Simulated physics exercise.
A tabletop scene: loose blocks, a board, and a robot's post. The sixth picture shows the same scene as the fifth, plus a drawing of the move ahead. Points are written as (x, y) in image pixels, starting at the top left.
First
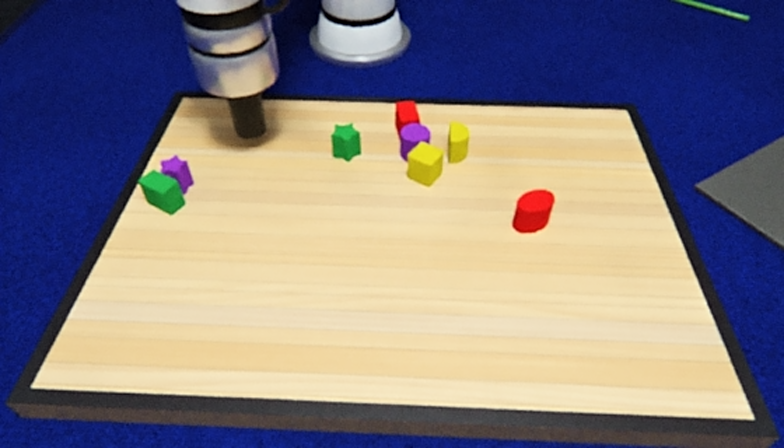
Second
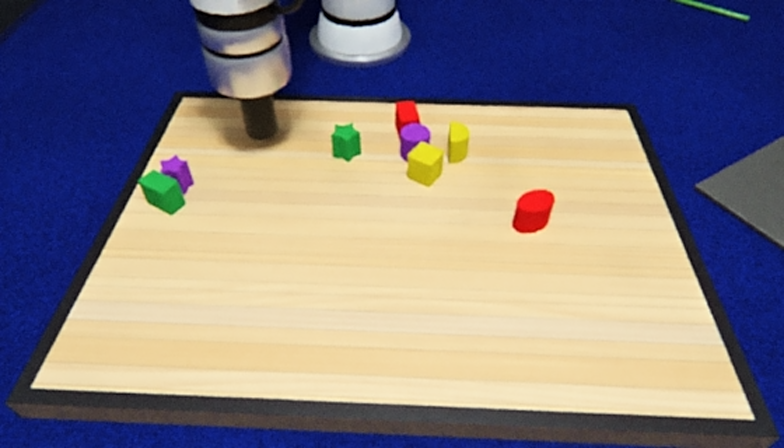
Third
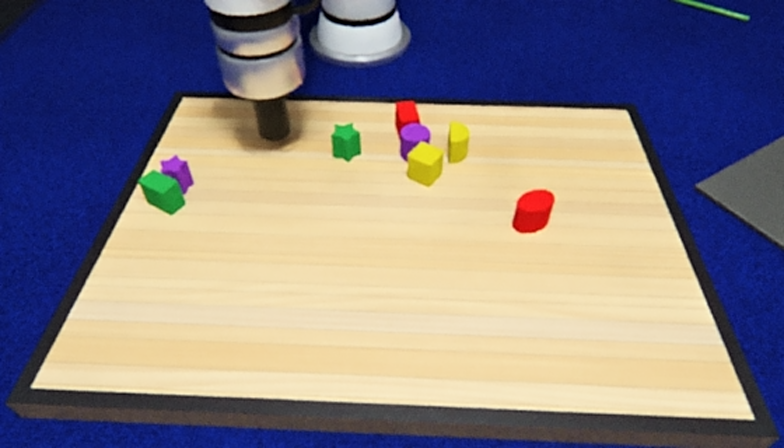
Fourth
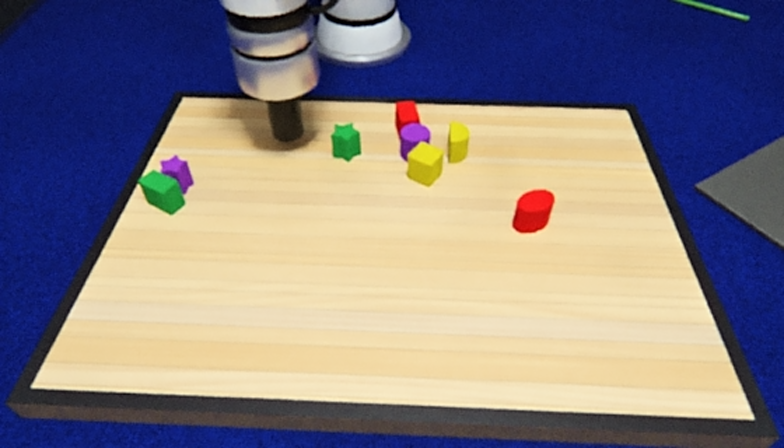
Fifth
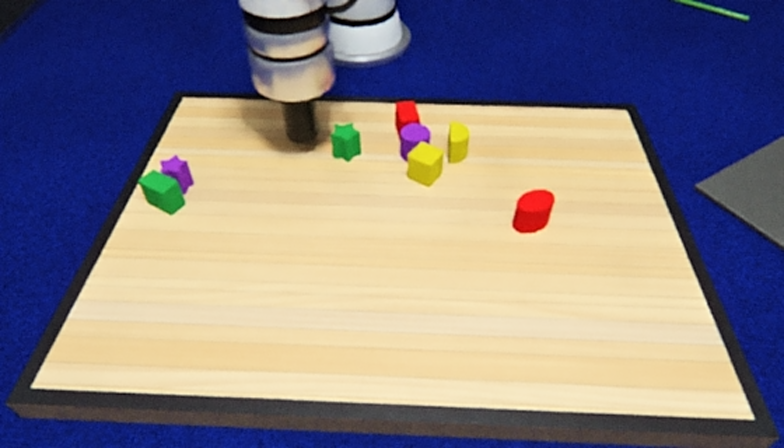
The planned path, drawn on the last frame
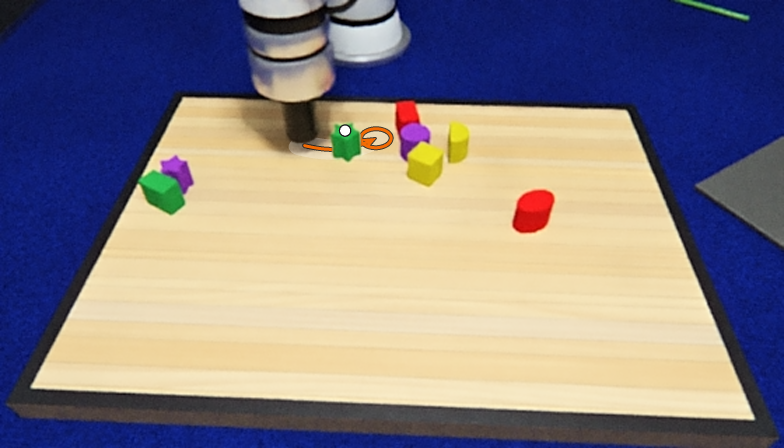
The robot's dark post starts near the upper left of the wooden board and slides a short way right in small, steady steps. It ends just left of the green star-shaped block, without touching it, while all the red, yellow, purple and green blocks stay still.
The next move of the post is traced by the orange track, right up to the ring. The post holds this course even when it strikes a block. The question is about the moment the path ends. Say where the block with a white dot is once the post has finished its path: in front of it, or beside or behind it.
It comes off the post's front.
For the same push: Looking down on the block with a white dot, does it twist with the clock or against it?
Looking down on the board, it turns clockwise.
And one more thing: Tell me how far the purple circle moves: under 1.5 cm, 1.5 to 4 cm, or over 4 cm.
Ends under 1.5 cm away.
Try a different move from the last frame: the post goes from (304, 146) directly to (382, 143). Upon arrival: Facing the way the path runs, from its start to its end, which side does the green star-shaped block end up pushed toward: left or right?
Goes right.
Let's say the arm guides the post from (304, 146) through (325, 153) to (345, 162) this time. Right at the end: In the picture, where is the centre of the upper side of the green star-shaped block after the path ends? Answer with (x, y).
It should be at (371, 136) by then.
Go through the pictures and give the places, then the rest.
Post tip (251, 130); block tops, green star-shaped block (345, 131); red oblong (408, 111); purple circle (416, 132), in the first frame.
Post (263, 131); blocks unchanged, in the second frame.
Post (275, 132); blocks unchanged, in the third frame.
Post (288, 133); blocks unchanged, in the fourth frame.
Post (303, 134); green star-shaped block (345, 131); red oblong (408, 111); purple circle (416, 132), in the fifth frame.
Path on the board, from (304, 146) via (329, 149) and (354, 147), ending at (376, 138); the dot is on the green star-shaped block.
On the path given first. Halfway along, post (341, 137); green star-shaped block (365, 133), turned 15° clockwise.
At the end, post (376, 126); green star-shaped block (385, 132), turned 55° clockwise; red oblong in place; purple circle in place.
